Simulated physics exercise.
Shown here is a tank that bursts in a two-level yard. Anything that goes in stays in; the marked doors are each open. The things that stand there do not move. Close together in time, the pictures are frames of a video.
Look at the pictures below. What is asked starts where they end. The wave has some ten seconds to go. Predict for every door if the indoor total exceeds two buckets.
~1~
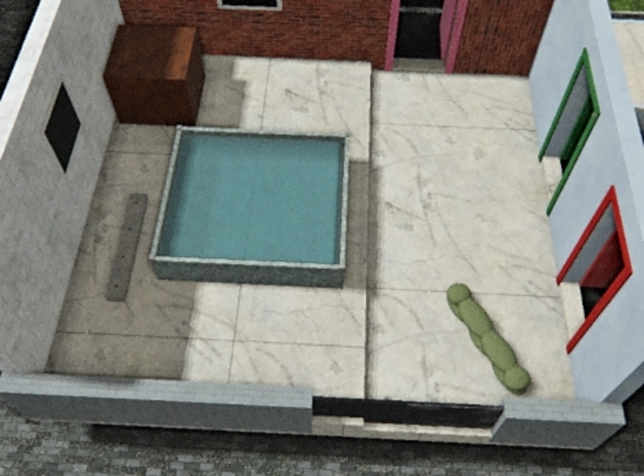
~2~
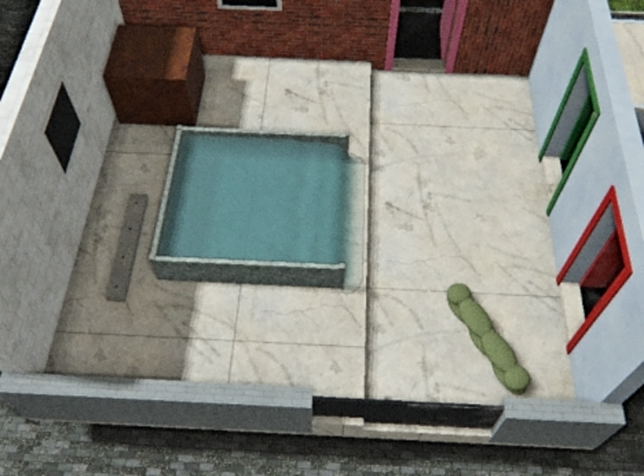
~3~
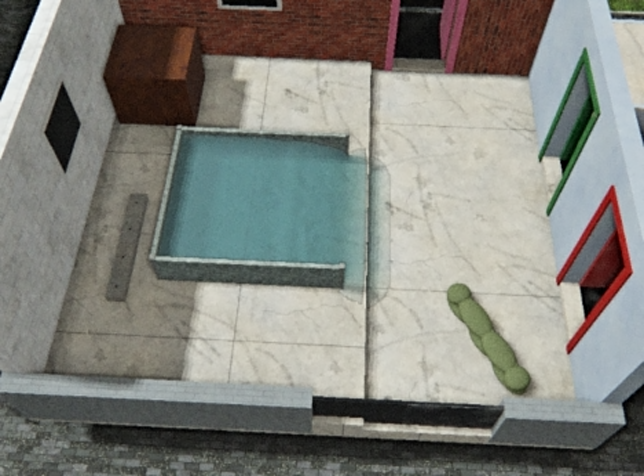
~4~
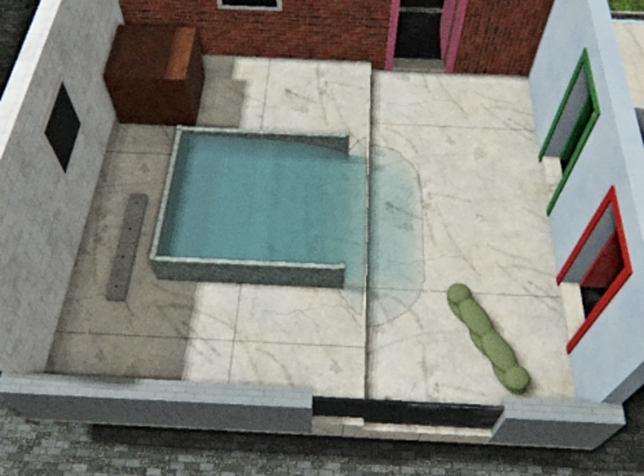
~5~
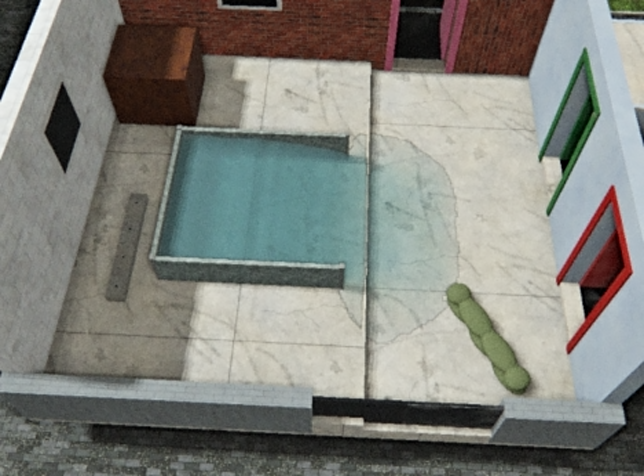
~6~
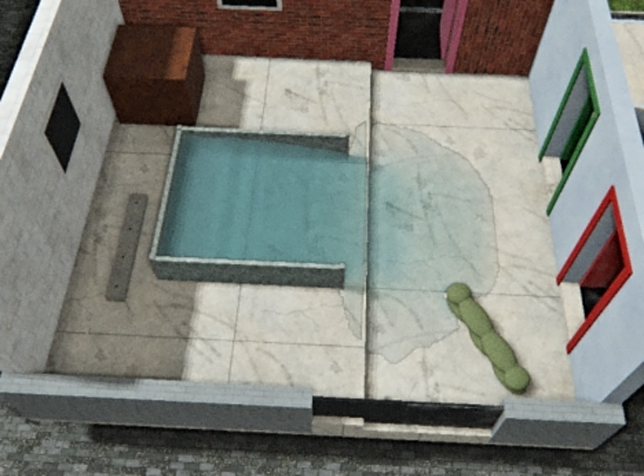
In order: The red door is swamped. The pink door is swamped. The green door is swamped.
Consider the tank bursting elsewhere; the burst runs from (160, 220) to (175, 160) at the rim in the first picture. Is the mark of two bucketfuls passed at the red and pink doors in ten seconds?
As I see it, the red door stays short of it and the pink door stays short of it too.
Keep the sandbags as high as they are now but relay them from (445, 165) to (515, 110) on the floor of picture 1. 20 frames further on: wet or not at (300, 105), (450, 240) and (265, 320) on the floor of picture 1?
Readings in sequence: Unflooded / wet through / unflooded.
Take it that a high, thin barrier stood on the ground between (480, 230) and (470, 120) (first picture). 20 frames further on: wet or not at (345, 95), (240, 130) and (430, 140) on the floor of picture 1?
Reading the points as listed, I get left untouched, then left untouched, then deluged.
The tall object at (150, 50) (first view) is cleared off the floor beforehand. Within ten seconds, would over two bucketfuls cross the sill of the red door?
What I expect is that the red door ends up above.
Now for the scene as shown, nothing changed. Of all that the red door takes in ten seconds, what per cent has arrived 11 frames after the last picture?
About 10 per cent.
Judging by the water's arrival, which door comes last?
The pink door.
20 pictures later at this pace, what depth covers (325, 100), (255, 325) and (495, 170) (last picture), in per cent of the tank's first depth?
The three come to near 0, 0 and 35 per cent respectively.
A moment on, water covers 30 % of the floor; the red door wet at the sill, nothing in, the pink door not reached, the green door wet at the sill, nothing in.
Next, water covers 40 % of the floor; the red door under two buckets in, the pink door not reached, the green door over two buckets in.
Then, water covers 45 % of the floor; the red door over two buckets in, the pink door wet at the sill, nothing in, the green door far over two buckets in.
Later, water covers 50 % of the floor; the red door far over two buckets in, the pink door under two buckets in, the green door far over two buckets in.
In the end, water covers 50 % of the floor; the red door far over two buckets in, the pink door far over two buckets in, the green door far over two buckets in.
